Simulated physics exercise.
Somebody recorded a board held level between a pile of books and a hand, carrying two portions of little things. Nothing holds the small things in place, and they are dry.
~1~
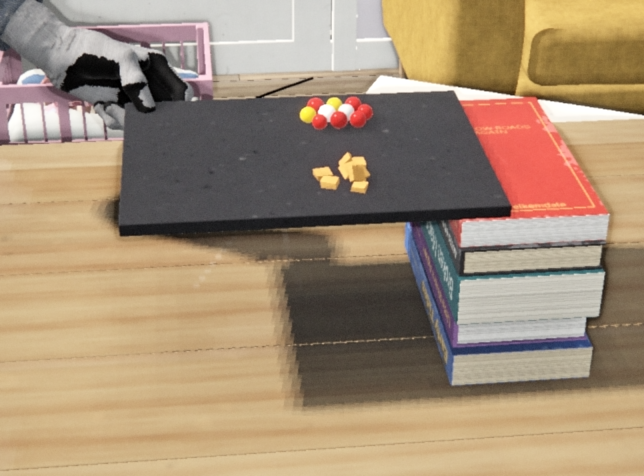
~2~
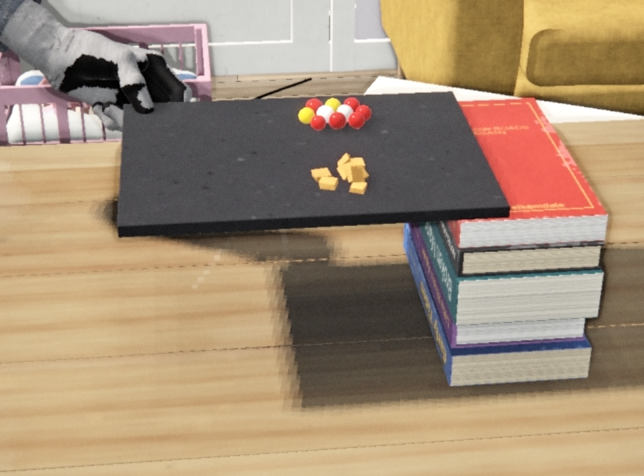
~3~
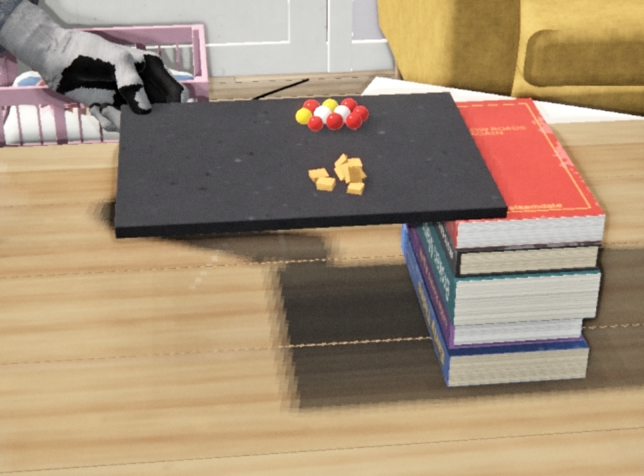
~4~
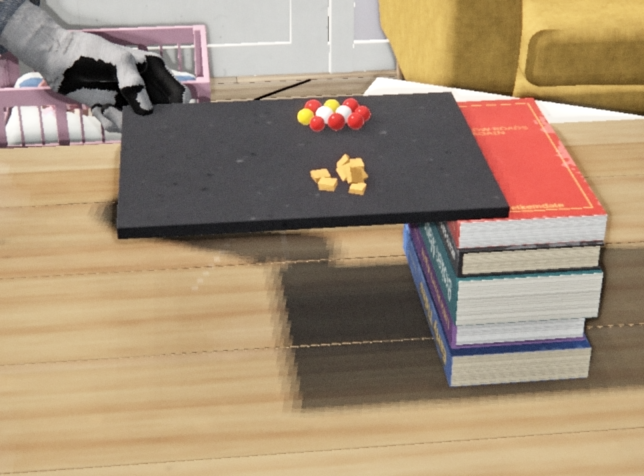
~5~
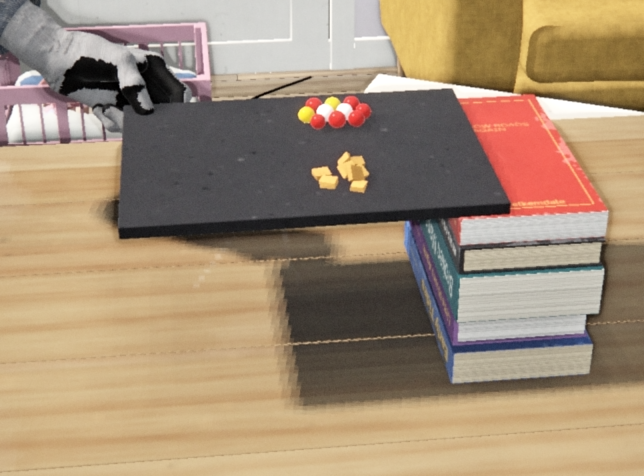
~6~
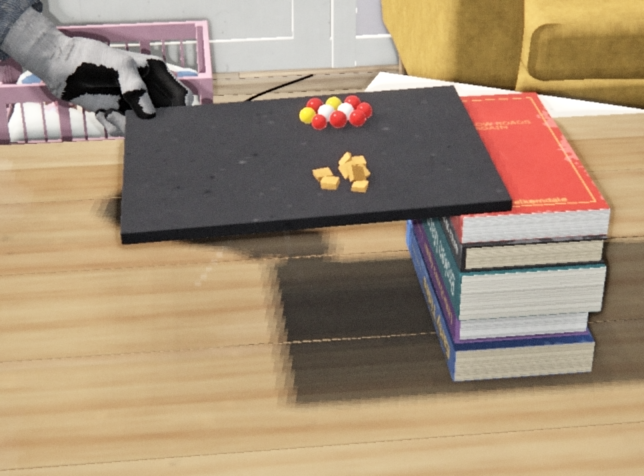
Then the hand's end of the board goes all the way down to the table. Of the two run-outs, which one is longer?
The far one.
Then, 0.45 s on from there, board sloping at 11°; front portion the whole lot still on the board; back portion the whole lot still on the board.
Then, 1.02 s on from there, board sloping at 24°; front portion the whole lot still on the board; back portion mostly up to a board's length out.
Then, 1.64 s on from there, board sloping at 36°; front portion mostly at the foot of the board; back portion mostly one to two board lengths out.
In the end, board resting at 36°; front portion mostly at the foot of the board; back portion mostly more than two board lengths out, near half gone off the table; the back portion has gone farther.
